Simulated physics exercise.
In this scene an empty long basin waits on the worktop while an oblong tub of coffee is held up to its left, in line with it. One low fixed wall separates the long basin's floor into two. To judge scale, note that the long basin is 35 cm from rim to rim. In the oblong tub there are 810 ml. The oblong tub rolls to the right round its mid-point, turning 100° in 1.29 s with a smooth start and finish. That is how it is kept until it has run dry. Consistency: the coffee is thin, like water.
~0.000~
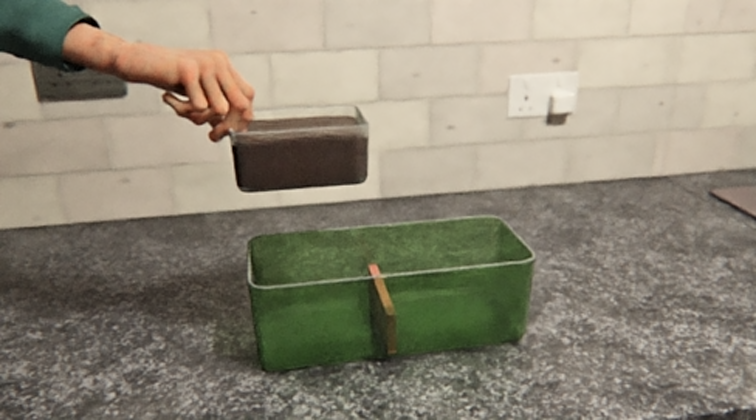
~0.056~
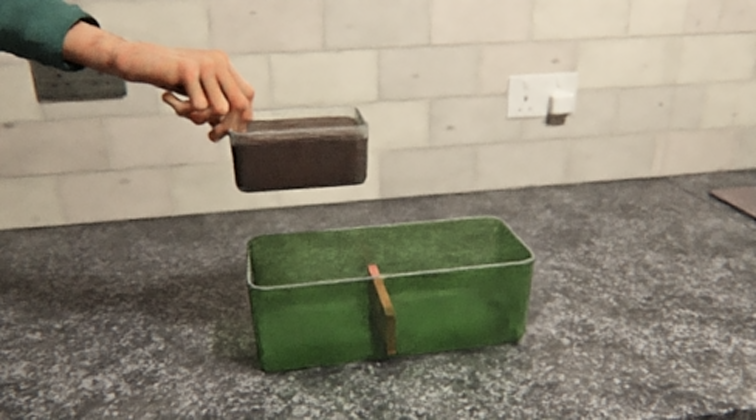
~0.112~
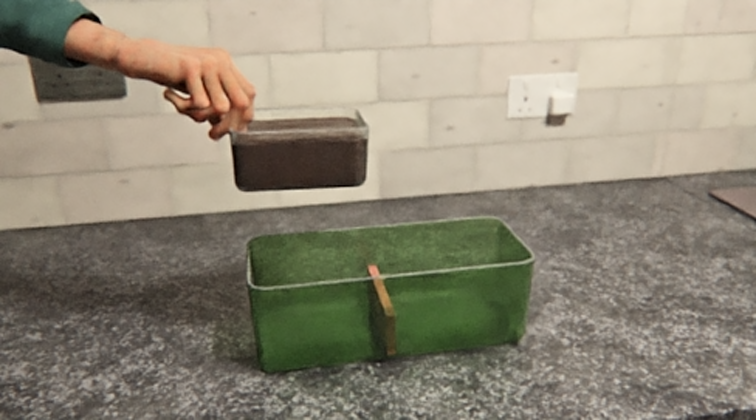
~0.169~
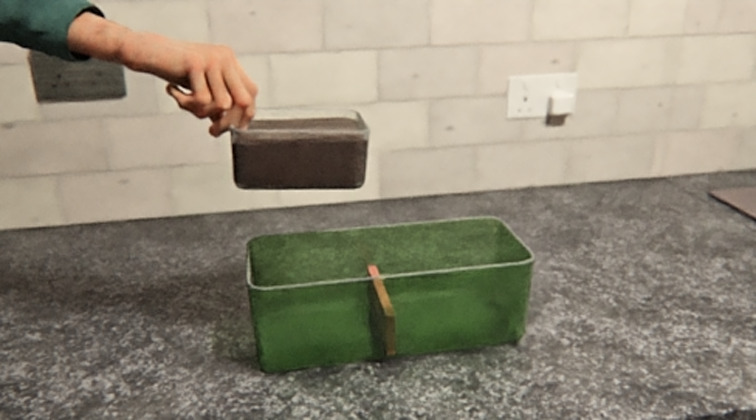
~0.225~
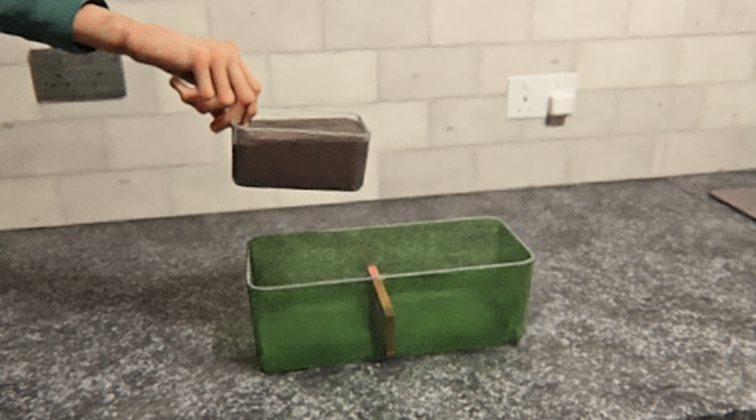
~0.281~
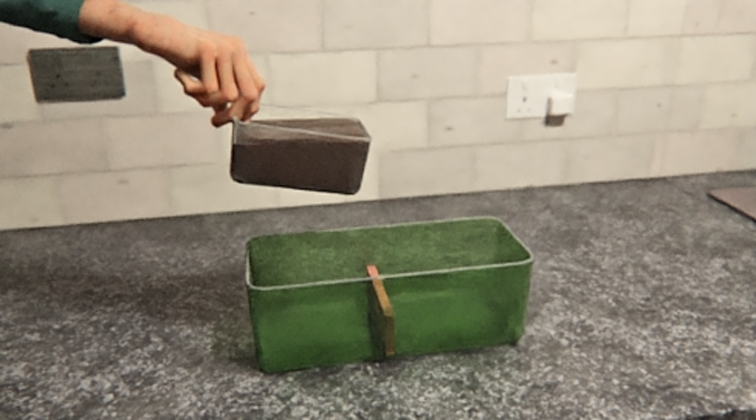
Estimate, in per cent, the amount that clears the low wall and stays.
Roughly 76 percent.
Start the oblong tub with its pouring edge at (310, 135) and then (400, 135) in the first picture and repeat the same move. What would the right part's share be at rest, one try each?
The first try gives 40 percent and the second 95 percent.
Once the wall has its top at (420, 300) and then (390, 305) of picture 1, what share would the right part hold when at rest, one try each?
I'd say 55 percent on the first go, 70 percent on the next.
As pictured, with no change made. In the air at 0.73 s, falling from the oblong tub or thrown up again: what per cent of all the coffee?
Around 34 in a hundred.
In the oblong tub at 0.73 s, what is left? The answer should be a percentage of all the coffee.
Around 44 percent.
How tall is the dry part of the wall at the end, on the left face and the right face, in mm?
Close to 50 mm left and close to 30 mm right.
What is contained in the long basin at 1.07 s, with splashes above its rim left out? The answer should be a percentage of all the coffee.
Some 82 percent.
Then, 0.73 s in, the tilt is 61° and 45 per cent is still to pour, 1 is left of the wall and 20 right of it.
Then, 1.07 s in, the tilt is 93° and 10 per cent is still to pour, 5 is left of the wall and 76 right of it.
Then, 1.41 s in, the tilt is 100° and 1 per cent is still to pour, 18 is left of the wall and 76 right of it.
Then, 1.79 s in, the tilt is 100° and 0 per cent is still to pour, 20 is left of the wall and 76 right of it.
Finally, 20 per cent lies left of the wall, 76 right of it and 4 outside.
